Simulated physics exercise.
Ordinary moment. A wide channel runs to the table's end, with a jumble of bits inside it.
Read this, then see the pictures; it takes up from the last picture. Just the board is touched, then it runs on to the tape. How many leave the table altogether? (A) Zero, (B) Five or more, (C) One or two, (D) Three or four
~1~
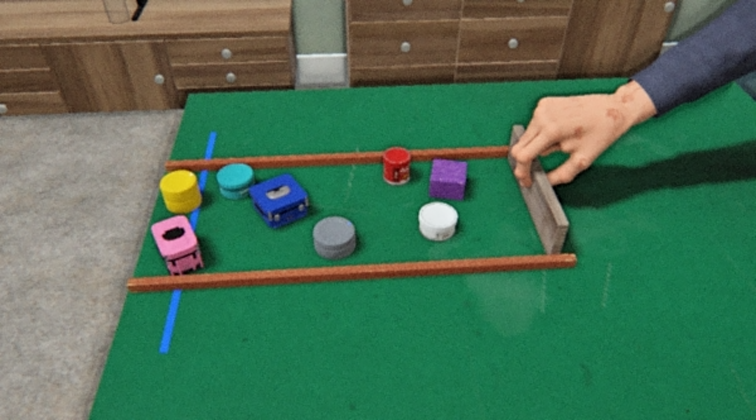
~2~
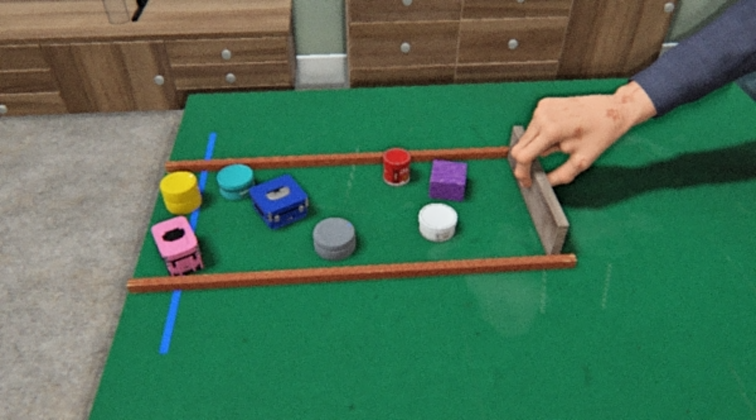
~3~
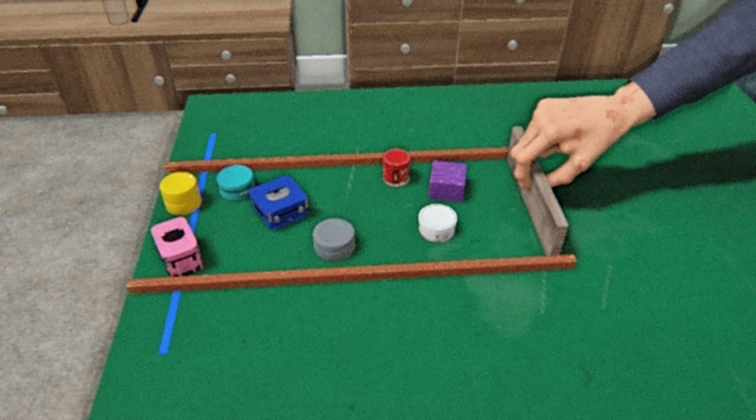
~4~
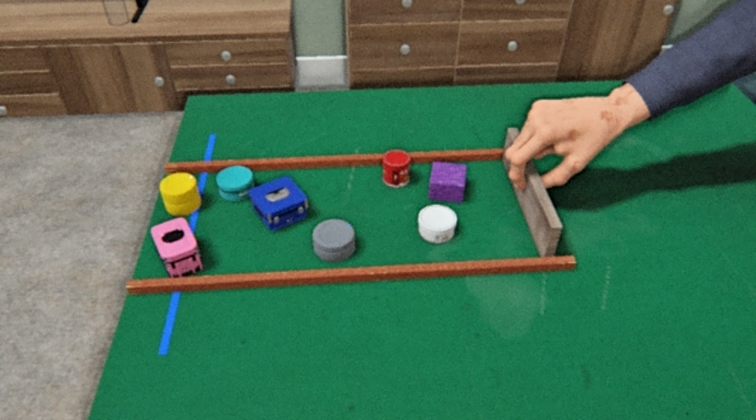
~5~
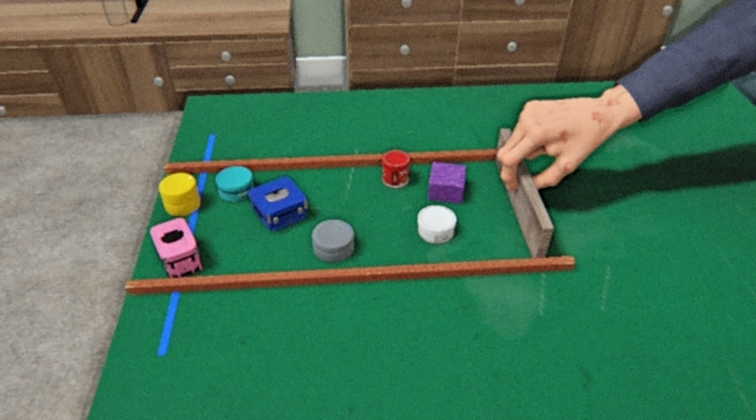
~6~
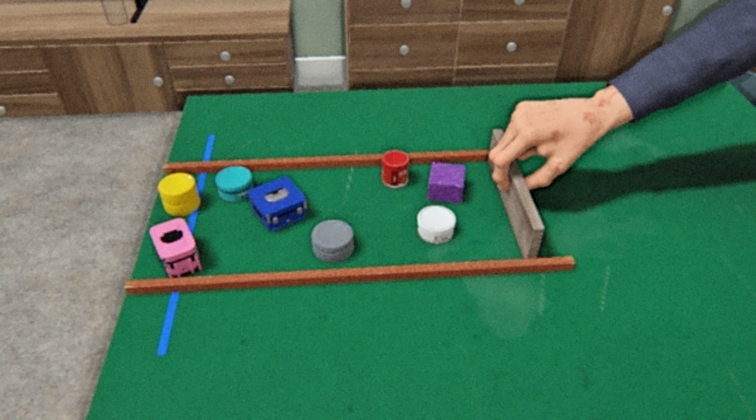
Three or four (D).
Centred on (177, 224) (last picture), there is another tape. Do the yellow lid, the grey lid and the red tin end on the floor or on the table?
In that case the yellow lid slides off, the grey lid hangs on and the red tin hangs on.
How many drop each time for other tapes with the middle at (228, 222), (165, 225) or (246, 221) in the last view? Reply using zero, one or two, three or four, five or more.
So, taking them in turn, I'd give no fall at all; either three or four; no fall at all.
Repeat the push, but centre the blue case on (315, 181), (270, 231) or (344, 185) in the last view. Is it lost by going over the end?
Taking the spots in order, it plunges, plunges, and plunges.
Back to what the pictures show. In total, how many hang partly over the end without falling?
That adds up to 0.
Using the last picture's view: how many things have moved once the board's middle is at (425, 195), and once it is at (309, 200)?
Note: First position 3; second position 5.
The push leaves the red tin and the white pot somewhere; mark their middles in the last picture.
The red tin stops around (185, 174); the white pot around (168, 235).
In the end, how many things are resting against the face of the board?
The answer is 4.
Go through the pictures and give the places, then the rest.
Yellow lid (181, 192); pink case (178, 246); turquoise tub (237, 181); board (535, 187); tape (194, 221), in the first frame.
Pink case (178, 247); board (535, 187), in the second frame.
Turquoise tub (236, 183); red tin (396, 168), in the third frame.
Yellow lid (181, 194); grey lid (334, 240), in the fourth frame.
Pink case (176, 249); purple block (447, 183), in the fifth frame.
Yellow lid (180, 194); pink case (176, 249); turquoise tub (235, 184); board (513, 191); tape (192, 223), in the sixth frame.
Soon after, none off yet; yellow lid at rest near (180, 194); pink case at rest near (176, 249); turquoise tub at rest near (235, 184).
After that, none off yet; yellow lid moving near (169, 197); pink case moving near (170, 251); turquoise tub displaced about its own width near (199, 184).
In the end, the number that fall off is three or four; gone, blue case, turquoise tub, pink case and yellow lid.
